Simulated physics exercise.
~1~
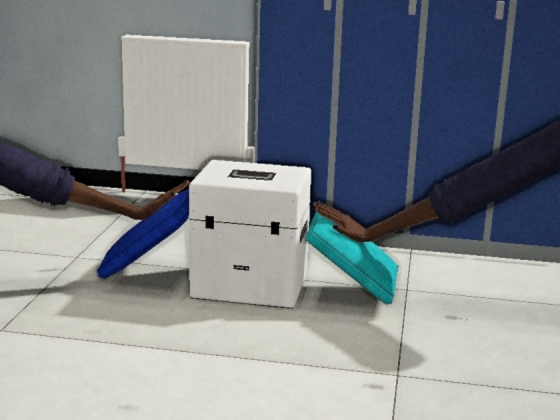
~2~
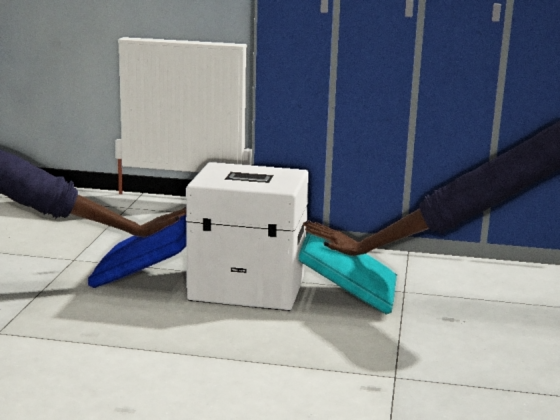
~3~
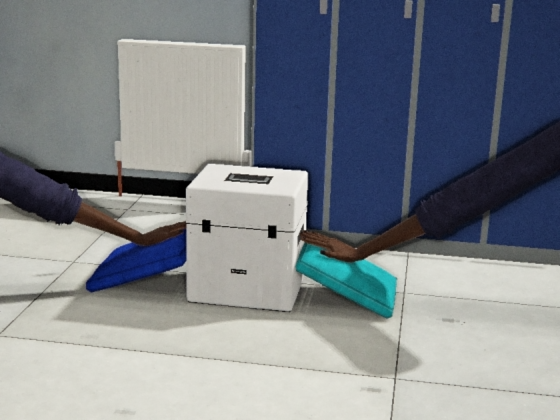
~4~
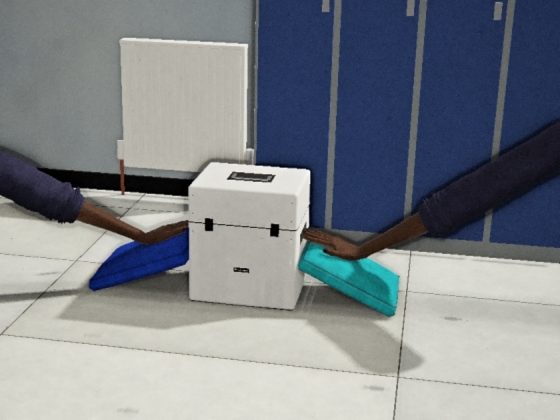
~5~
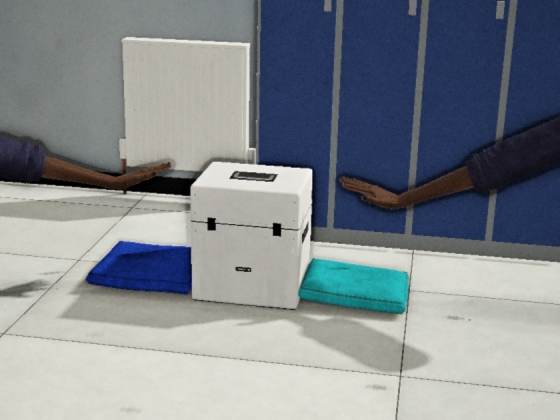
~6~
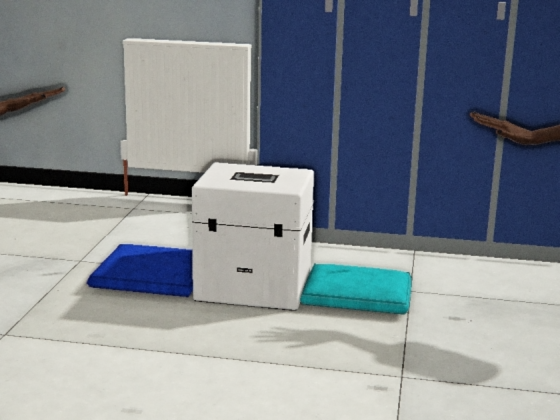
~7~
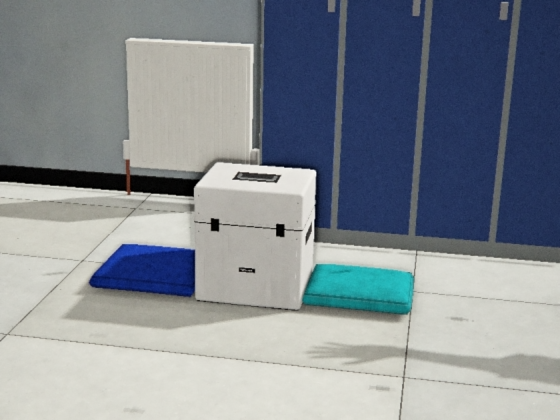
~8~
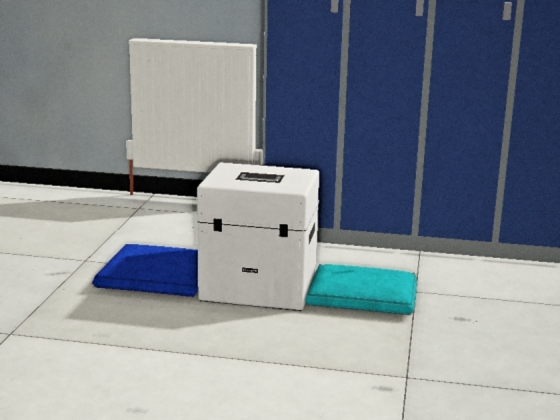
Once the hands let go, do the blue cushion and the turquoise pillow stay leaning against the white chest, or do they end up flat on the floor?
They both end up flat on the floor. The blue cushion slides down on the left of the chest and the turquoise pillow slips down on the right.
In a room with a pale tiled floor, a grey wall and a row of blue lockers, a slightly swaying camera looks down at a white chest. Two hands reach in from either side, leaning a blue cushion against the chest's left side and a turquoise pillow against its right. Both soft pieces sink a little lower while the hands stay on them. The hands then let go and draw back out of view, and the cushion and pillow drop flat. At the end both lie on the floor beside the chest, which has stayed in place.
